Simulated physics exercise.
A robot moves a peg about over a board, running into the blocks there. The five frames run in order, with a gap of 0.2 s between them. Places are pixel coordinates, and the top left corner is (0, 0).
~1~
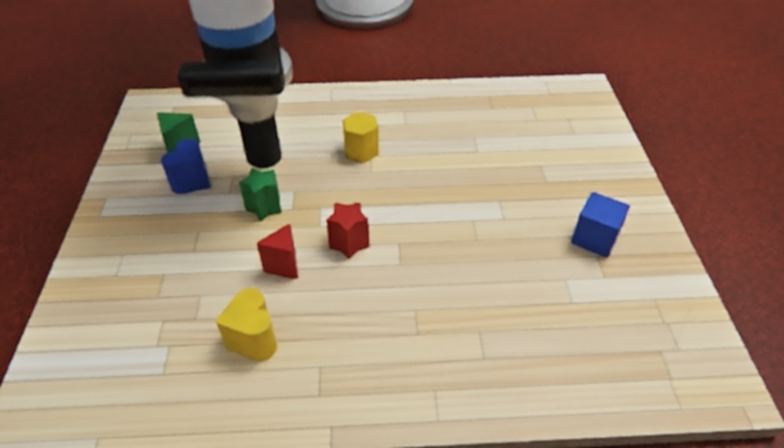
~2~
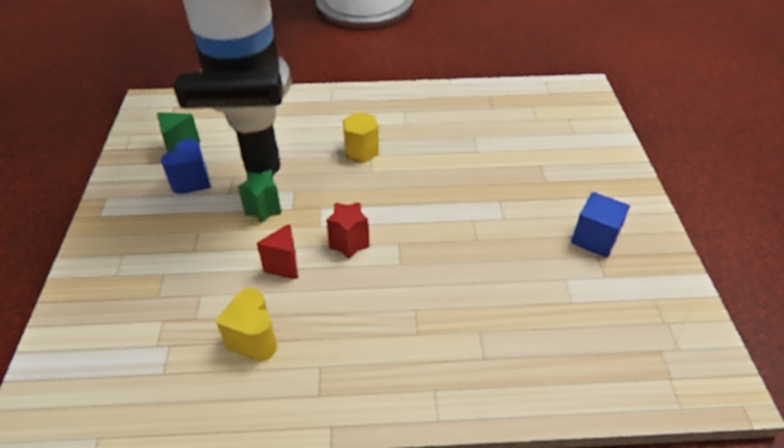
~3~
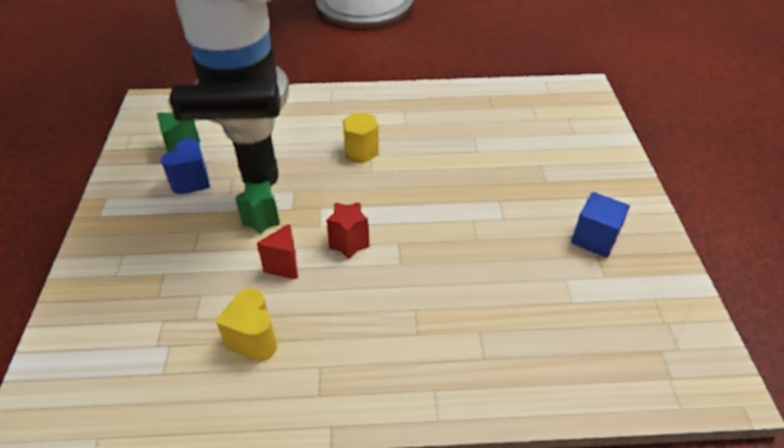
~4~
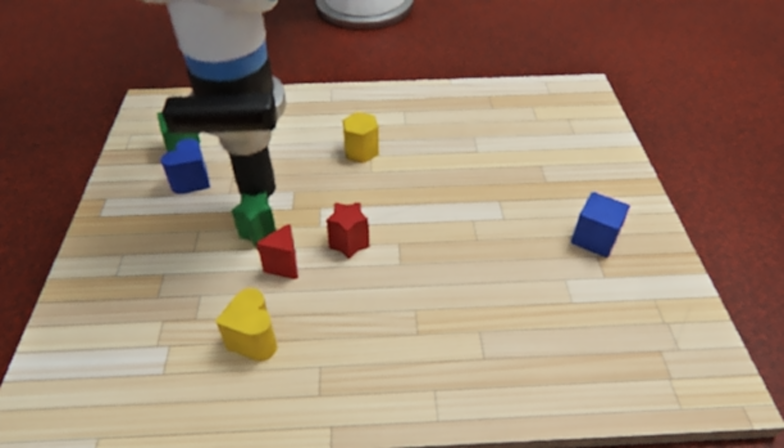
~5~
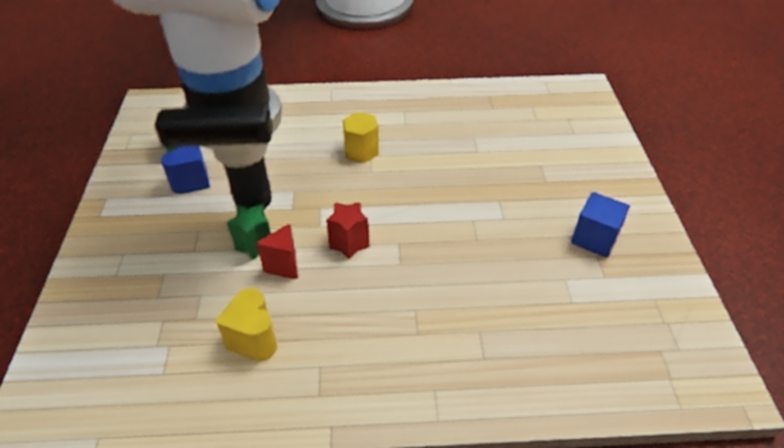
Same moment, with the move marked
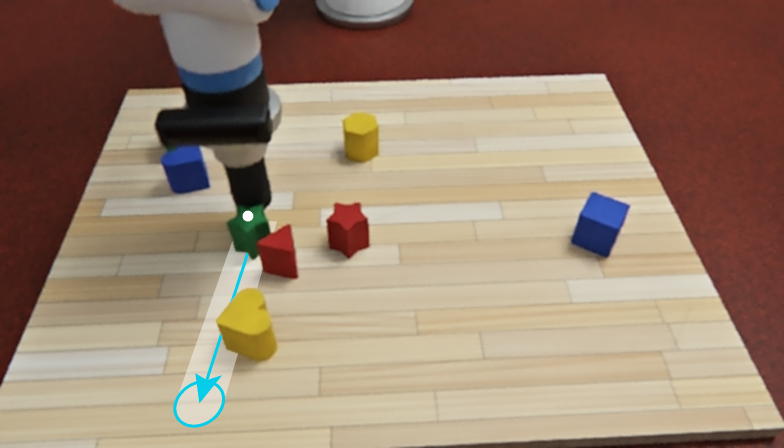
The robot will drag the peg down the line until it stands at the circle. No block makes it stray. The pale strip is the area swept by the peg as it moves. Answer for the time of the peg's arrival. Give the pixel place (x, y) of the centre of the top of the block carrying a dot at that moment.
Its top centre is at about (223, 395).
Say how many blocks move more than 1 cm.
It should be two, as far as I can tell.
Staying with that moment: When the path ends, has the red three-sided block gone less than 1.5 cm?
Yes, that is what happens.
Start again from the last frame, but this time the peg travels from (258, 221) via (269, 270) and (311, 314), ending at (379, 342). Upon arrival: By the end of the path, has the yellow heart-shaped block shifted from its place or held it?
It is moved from its place.
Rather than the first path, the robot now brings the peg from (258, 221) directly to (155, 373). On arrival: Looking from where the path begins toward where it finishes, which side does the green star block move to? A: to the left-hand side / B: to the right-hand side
The one that fits is A, to the left-hand side.
Path on the board, in a line from (258, 221) to (199, 403); the dot is on the green star block.
What follows on the original path. One third of the way, peg (236, 253); green star block (230, 272); red three-sided block (277, 243), turned 35° anticlockwise.
Two thirds of the way, peg (215, 314); yellow heart-shaped block (253, 359); green star block (223, 335), turned 25° anticlockwise; red three-sided block (277, 243), turned 35° anticlockwise.
At the end, peg (191, 386); blue heart-shaped block in place; yellow heart-shaped block (270, 393), turned 40° anticlockwise; green star block (223, 395), turned 60° anticlockwise; red three-sided block (277, 243), turned 35° anticlockwise.
